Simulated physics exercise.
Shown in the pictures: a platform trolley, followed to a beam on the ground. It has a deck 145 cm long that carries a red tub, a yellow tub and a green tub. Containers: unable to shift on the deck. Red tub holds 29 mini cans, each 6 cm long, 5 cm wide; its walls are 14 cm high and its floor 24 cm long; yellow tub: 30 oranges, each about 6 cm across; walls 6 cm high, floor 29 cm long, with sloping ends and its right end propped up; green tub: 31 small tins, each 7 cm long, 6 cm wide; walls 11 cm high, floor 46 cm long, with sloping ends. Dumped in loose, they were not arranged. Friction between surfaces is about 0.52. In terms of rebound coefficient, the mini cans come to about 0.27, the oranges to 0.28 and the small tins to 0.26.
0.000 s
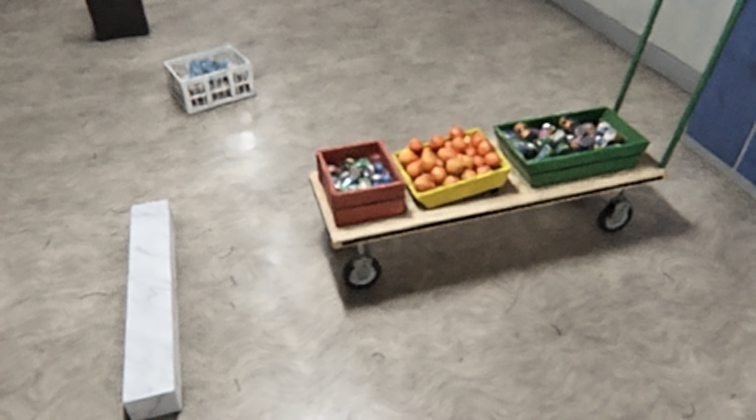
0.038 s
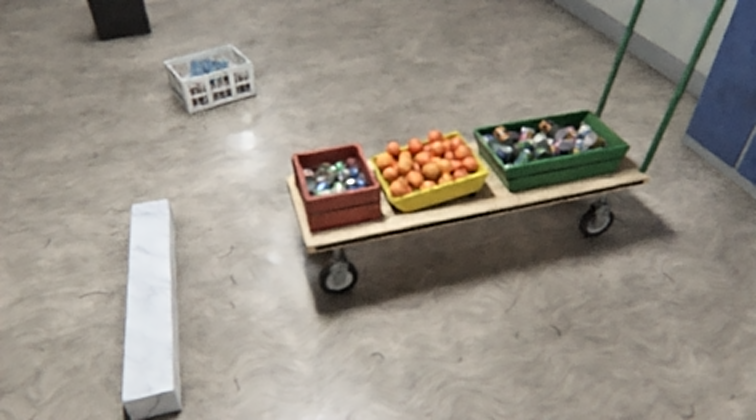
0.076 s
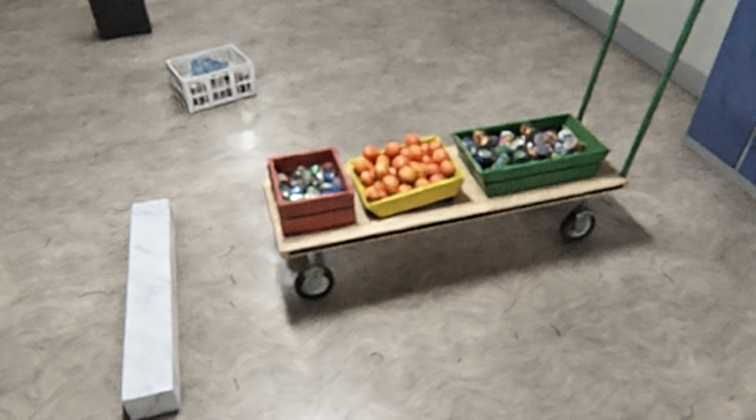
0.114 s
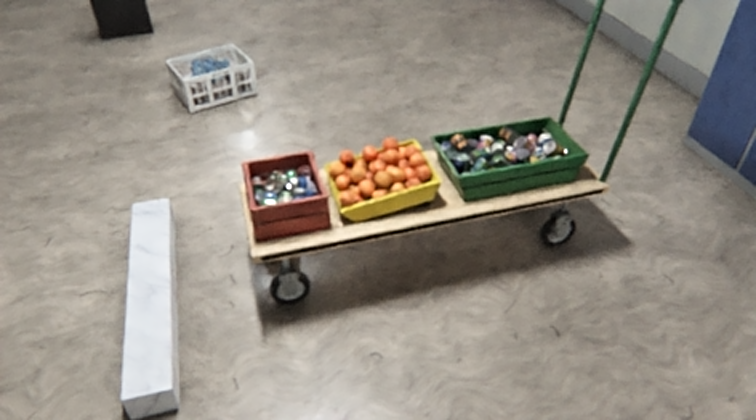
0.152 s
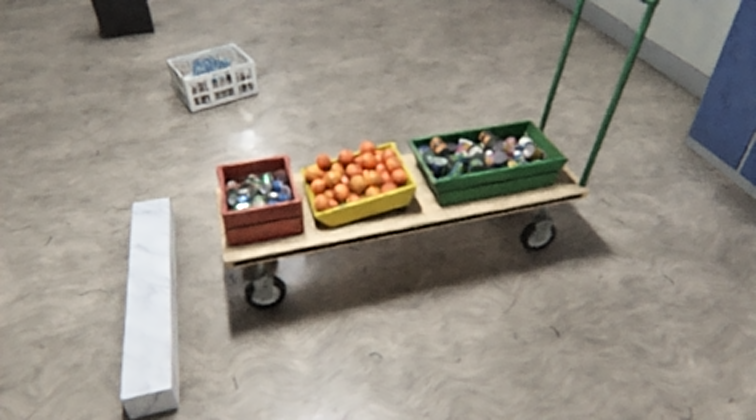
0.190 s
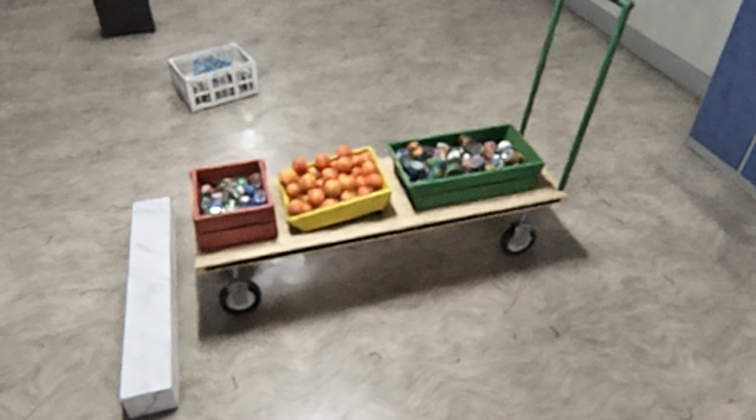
On a smooth grey floor, a flat trolley with a green handle rolled left toward a pale beam, carrying small cans in red and green tubs and oranges in a yellow one between them.
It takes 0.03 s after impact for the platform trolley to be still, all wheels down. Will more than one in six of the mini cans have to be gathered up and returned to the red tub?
No.
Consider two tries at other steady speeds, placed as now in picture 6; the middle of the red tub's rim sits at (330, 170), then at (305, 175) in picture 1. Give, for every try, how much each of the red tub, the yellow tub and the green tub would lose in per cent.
Red tub: 0 / 0 percent; yellow tub: 30 / 20 percent; green tub: 0 / 0 percent.
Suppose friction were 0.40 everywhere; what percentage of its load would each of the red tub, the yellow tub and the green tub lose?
You'd see red tub shed 0 percent, yellow tub shed 30 percent, and green tub shed 10 percent.
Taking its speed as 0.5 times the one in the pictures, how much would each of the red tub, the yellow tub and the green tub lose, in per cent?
Red tub 0, yellow tub 20, green tub 0 per cent.
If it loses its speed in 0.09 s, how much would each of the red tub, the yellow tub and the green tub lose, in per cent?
You'd end up with red tub at 0 %, yellow tub at 40 % and green tub at 10 %.
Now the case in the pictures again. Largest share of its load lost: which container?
The yellow tub.
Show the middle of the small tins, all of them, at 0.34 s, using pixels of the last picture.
The middle is around (396, 175).
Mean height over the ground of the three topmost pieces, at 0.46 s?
I'd say near 58 cm.
After 0.24 s, the wheels strike.
After 0.34 s, the red tub has all 29, the yellow tub has all 30 and the green tub has all 31.
After 0.46 s, the red tub has all 29, the yellow tub is down by 8 of 30 and the green tub is down by 1 of 31.
After 0.69 s, the red tub has all 29, the yellow tub is down by 11 of 30 and the green tub is down by 3 of 31.
Final count (at 1.20 s), the red tub has all 29, the yellow tub is down by 12 of 30 and the green tub is down by 4 of 31. Asked share, 0 of 29, 0 per cent.
